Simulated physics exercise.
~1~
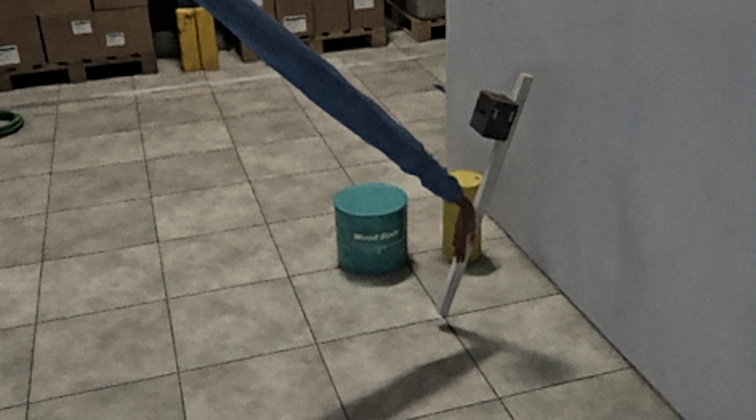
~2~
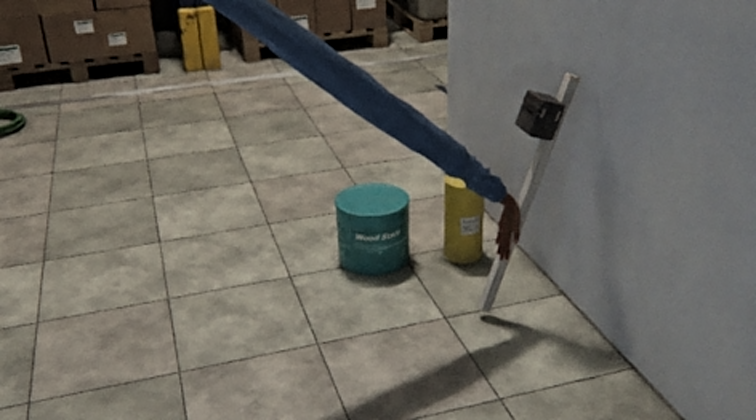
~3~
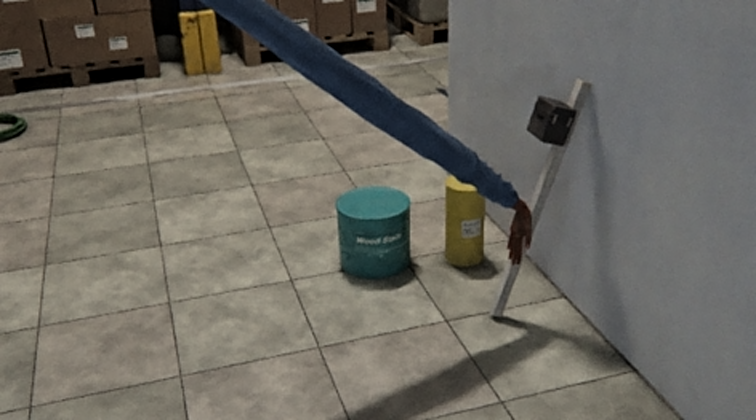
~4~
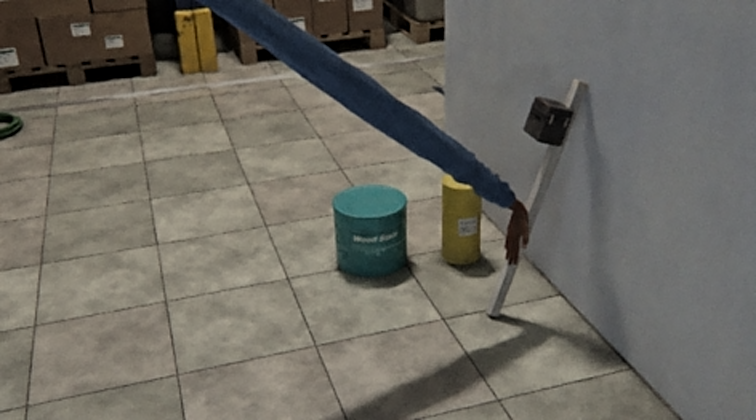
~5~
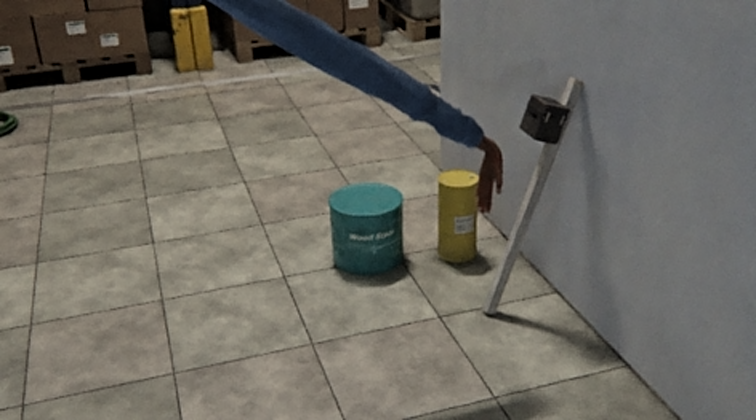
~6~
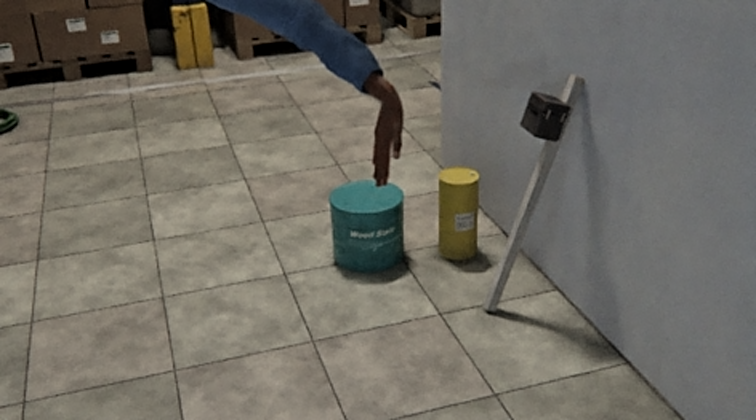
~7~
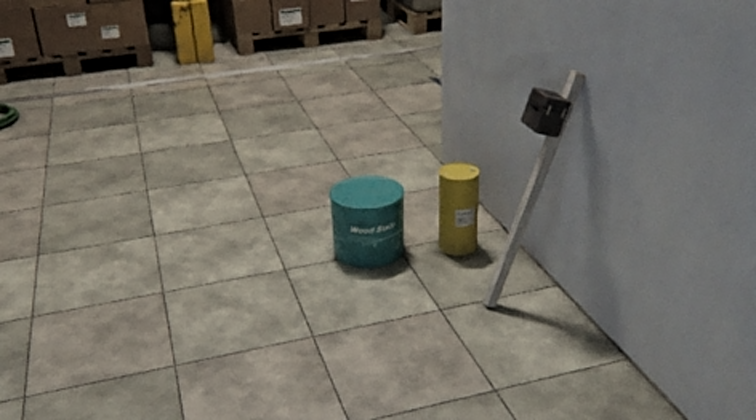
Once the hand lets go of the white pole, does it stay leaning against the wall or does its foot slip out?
The white pole stays leaning against the wall, with its foot holding its place on the tiled floor after the hand has gone.
A white pole with a dark box attached near its top is moved right by a blue-sleeved hand and leant against a grey wall, beside a turquoise pail and a yellow canister; the hand lets go and withdraws, and the pole stays leaning.
